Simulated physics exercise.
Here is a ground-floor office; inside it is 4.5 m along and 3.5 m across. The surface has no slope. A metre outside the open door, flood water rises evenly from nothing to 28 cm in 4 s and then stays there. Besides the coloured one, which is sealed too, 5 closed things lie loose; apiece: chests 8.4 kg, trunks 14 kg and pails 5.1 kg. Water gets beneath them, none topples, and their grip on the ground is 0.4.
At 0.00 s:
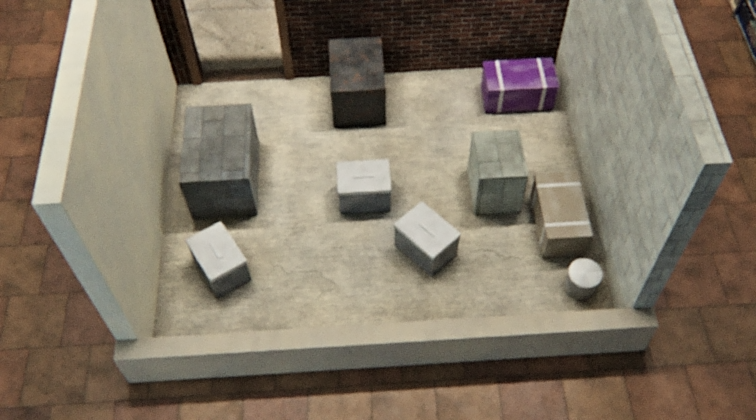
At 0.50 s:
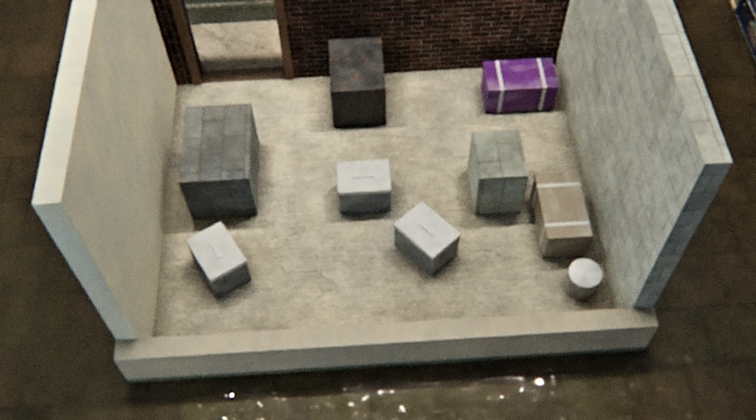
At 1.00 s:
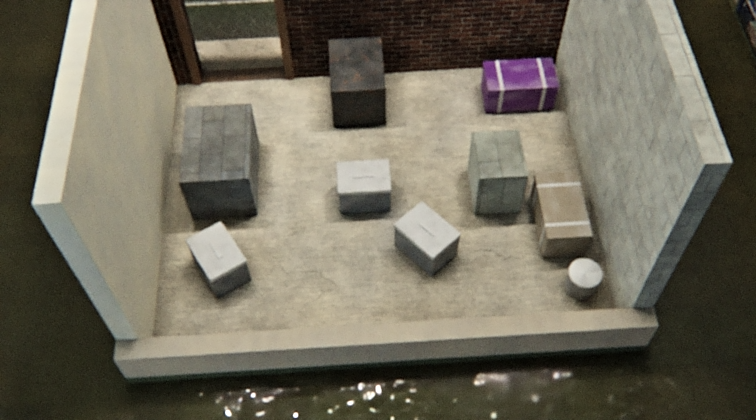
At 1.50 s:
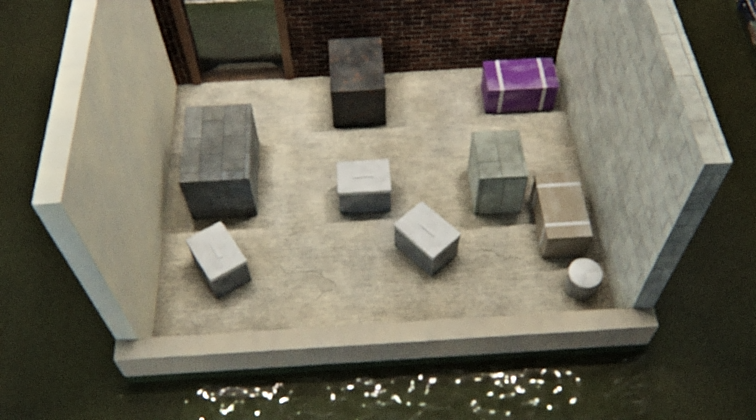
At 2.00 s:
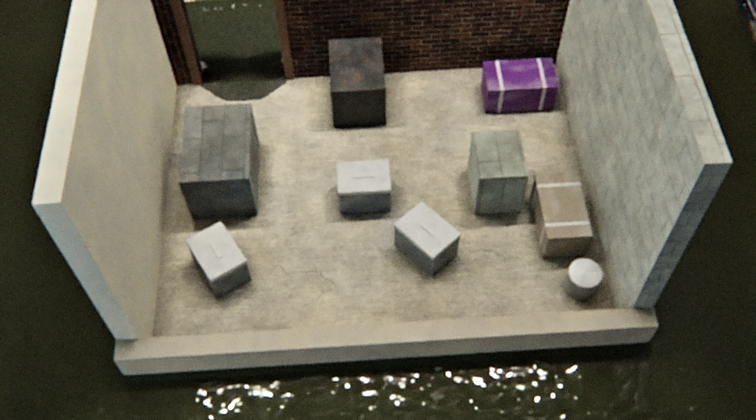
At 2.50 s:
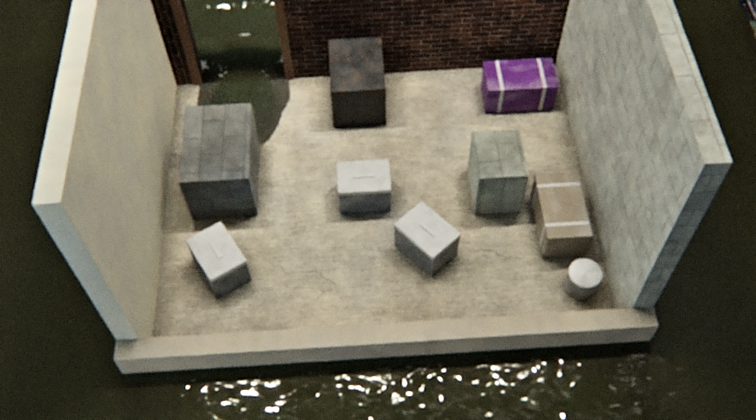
In a ground-floor office seen from above, dark water spread over the tiles outside, then crept through the open doorway onto the floor at the back left, while the purple trunk and pale boxes stayed still.
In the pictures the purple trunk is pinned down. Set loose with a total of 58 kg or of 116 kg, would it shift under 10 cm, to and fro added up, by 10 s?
I expect that the smaller load will do.
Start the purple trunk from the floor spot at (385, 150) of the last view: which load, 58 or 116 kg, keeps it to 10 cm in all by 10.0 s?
Either load holds.
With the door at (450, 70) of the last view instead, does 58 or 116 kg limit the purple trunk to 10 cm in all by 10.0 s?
In that case only the larger load is enough.
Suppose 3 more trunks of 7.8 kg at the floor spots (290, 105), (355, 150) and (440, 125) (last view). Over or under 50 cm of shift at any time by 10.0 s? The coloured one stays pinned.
In turn: More, over, short of it.
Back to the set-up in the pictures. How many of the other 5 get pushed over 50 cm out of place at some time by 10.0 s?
4 of them.
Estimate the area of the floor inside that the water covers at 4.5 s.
Roughly 6.5 m2.
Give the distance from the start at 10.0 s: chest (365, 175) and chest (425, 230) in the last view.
In that order: 200 cm, 140 cm.
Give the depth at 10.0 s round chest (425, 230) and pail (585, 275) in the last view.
About 13 and 12 cm.
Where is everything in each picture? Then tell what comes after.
In the first picture, the purple trunk at (521, 74), on the bottom; water covers 0.0 m2; 0 of 6 have shifted.
In the second picture, the purple trunk at (521, 74), on the bottom; water covers 0.0 m2; 0 of 6 have shifted.
In the third picture, the purple trunk at (521, 74), on the bottom; water covers 0.0 m2; 0 of 6 have shifted.
In the fourth picture, the purple trunk at (521, 74) rests on the ground; water covers 0.0 m2; 0 of 6 have shifted.
In the fifth picture, the purple trunk at (521, 74), on the bottom; water covers 0.2 m2; 0 of 6 have shifted.
In the sixth picture, the purple trunk at (521, 74), on the bottom; 0.8 m2 under water; 0 of 6 have shifted.
After 3.5 s the purple trunk would be 0 cm from its start with 58 kg and 0 cm from its start with 116 kg; 0 cm of water round it then.
After 4.5 s the purple trunk would be 0 cm from its start with 58 kg and 0 cm from its start with 116 kg; 0 cm of water round it then.
After 7.0 s the purple trunk would be 0 cm from its start with 58 kg and 0 cm from its start with 116 kg; 2 cm of water round it then.
After 10.0 s the purple trunk would be 4 cm from its start with 58 kg and 0 cm from its start with 116 kg; 8 cm of water round it then.
